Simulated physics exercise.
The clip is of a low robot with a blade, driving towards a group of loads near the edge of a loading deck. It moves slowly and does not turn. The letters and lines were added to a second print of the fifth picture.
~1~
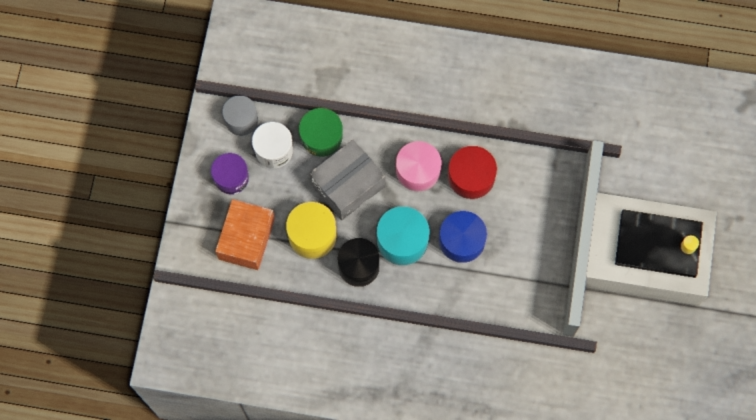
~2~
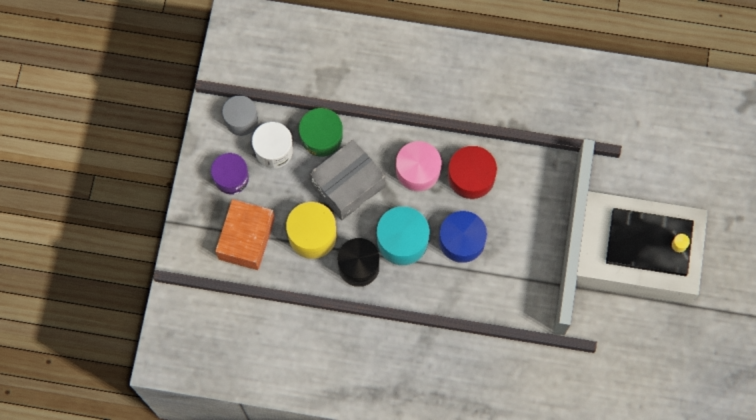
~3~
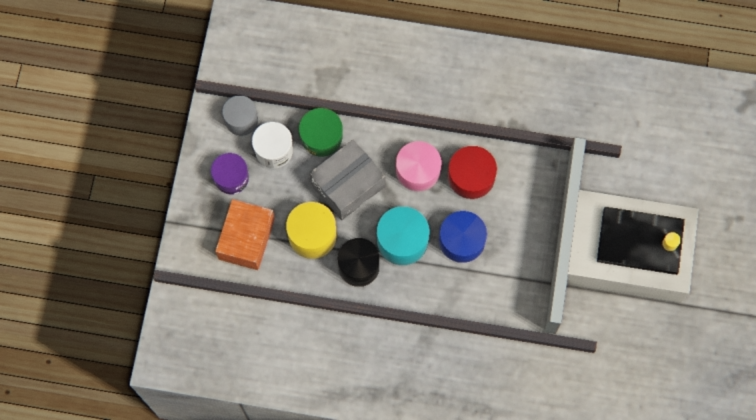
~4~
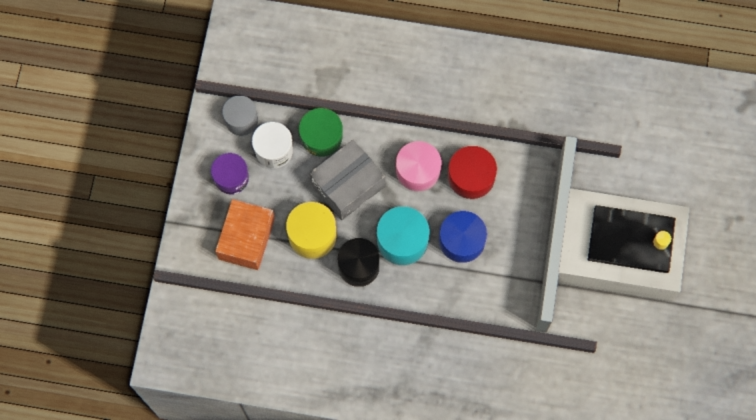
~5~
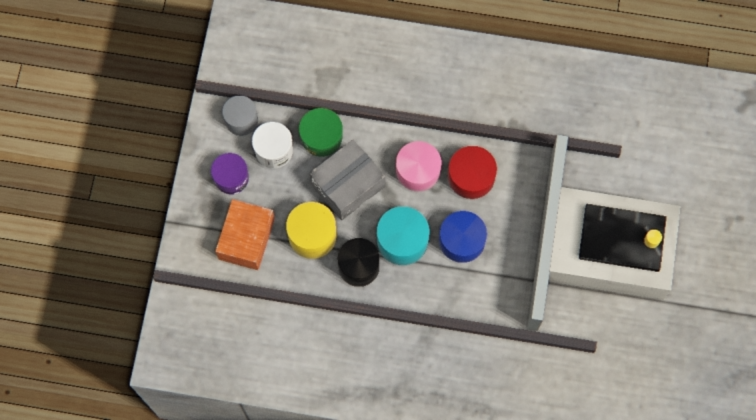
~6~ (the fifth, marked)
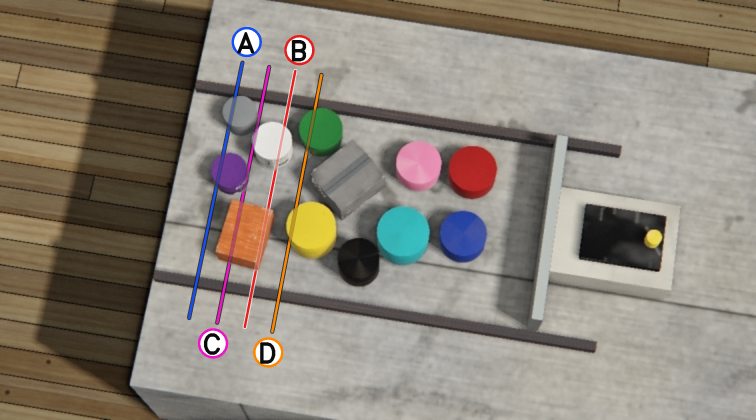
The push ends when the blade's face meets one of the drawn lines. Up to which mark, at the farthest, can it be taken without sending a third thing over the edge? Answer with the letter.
It should halt at D.
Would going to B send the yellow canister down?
No.
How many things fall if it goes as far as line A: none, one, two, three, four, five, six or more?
Six or more.
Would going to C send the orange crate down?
By then, yes.
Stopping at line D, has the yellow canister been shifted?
Yes.
On the marked copy, A at (216, 187); B at (271, 196); C at (244, 191); D at (298, 200).
With D. Early on, robot (525, 222); black canister (351, 267); red canister (437, 165).
Further on, robot (436, 208); grey canister (235, 112); purple pail (227, 180).
At the end, robot (365, 196); grey canister over the edge; purple pail (182, 176); one fallen.
As for the rest, A drops eight; B drops three; C drops six.
